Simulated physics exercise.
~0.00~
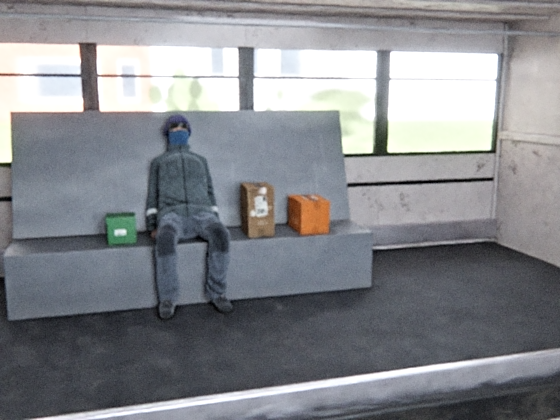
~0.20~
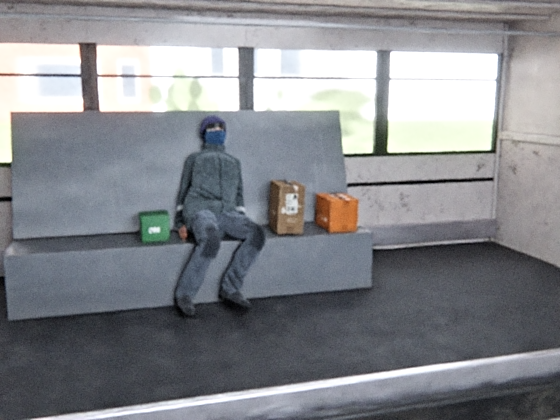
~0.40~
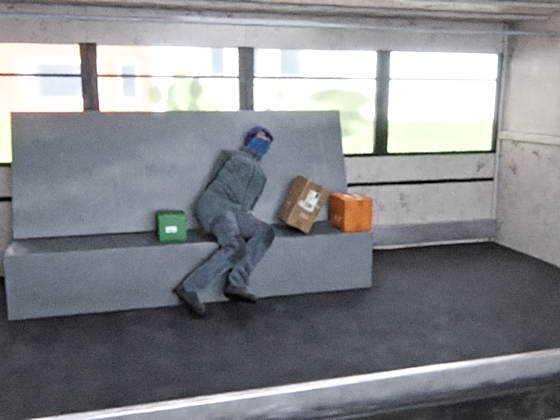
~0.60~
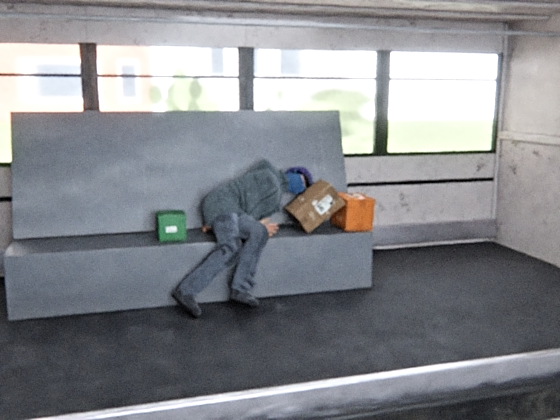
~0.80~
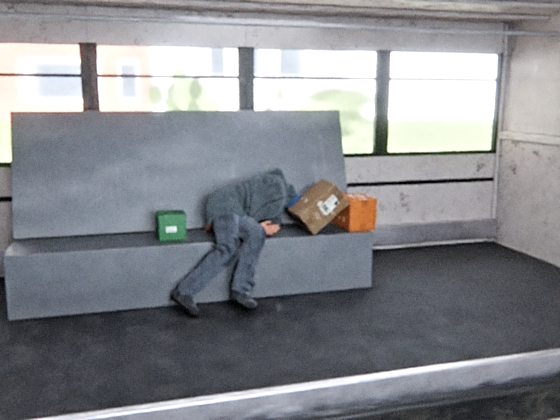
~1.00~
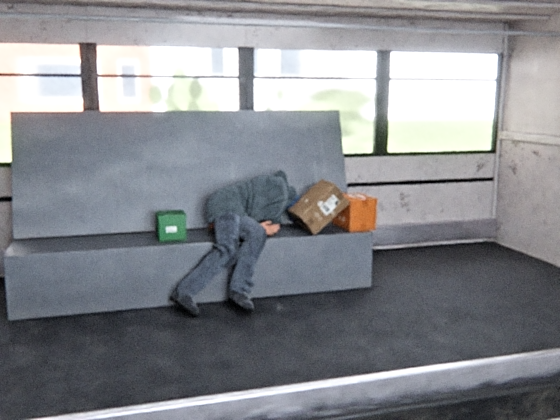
A slumped commuter and the boxes on a grey bench slid to the right, then the commuter toppled sideways against the brown box, which tipped toward the orange one, and everything came to rest still on the seat.
